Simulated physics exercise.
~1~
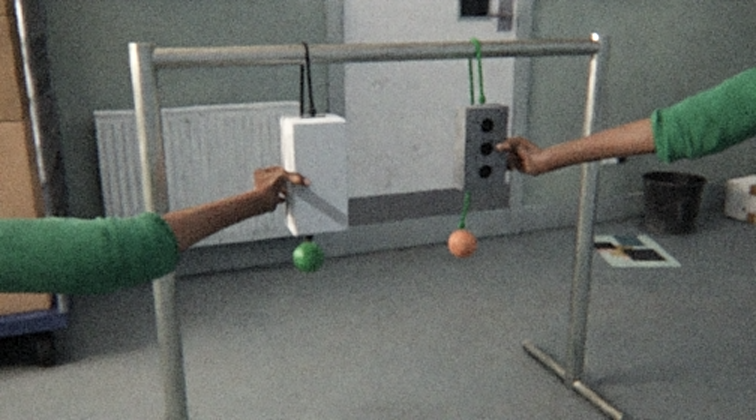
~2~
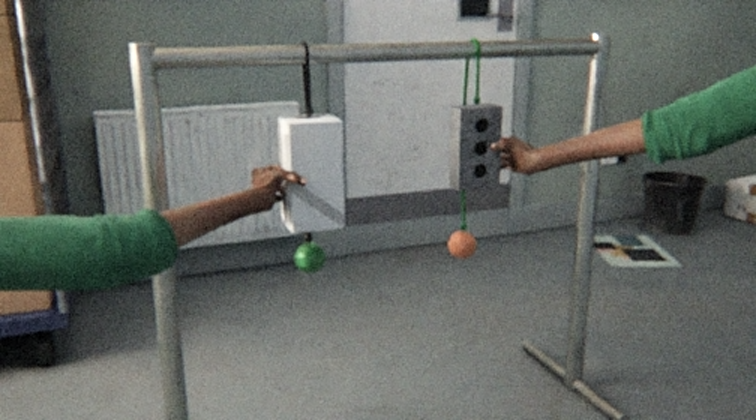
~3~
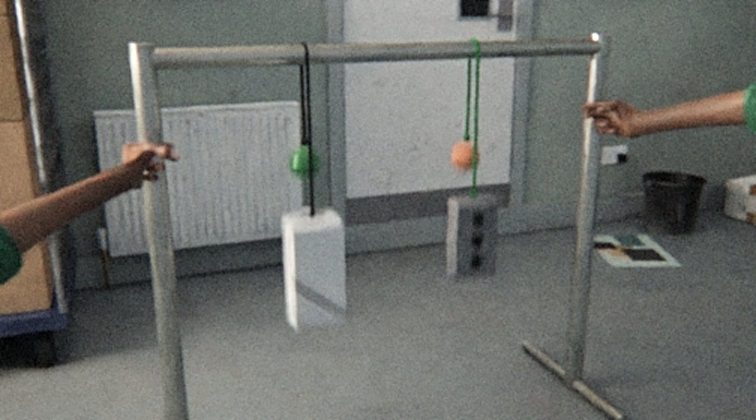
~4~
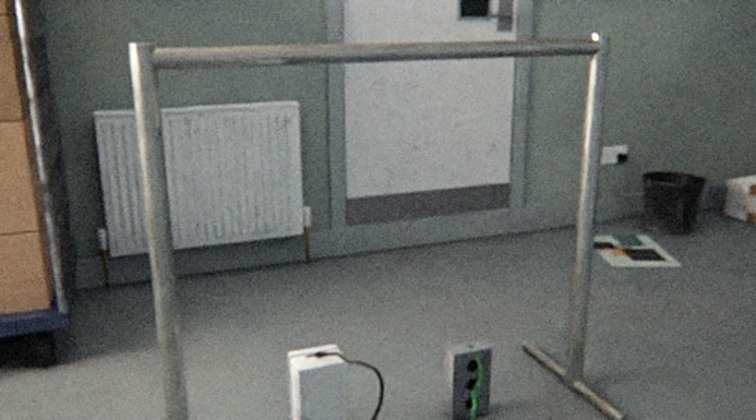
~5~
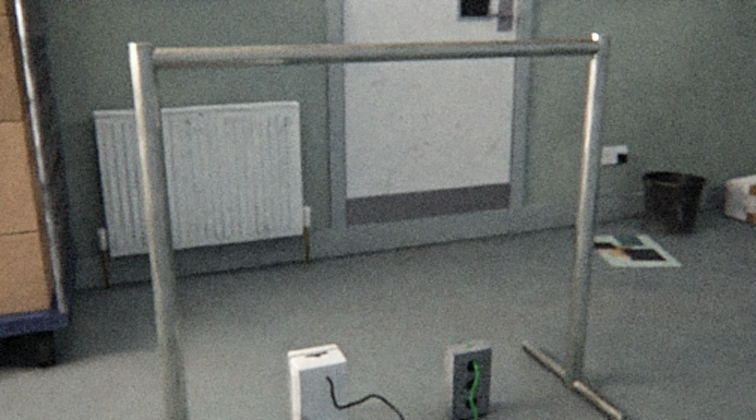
Two hands release a white case and a grey block, which drop to the floor.
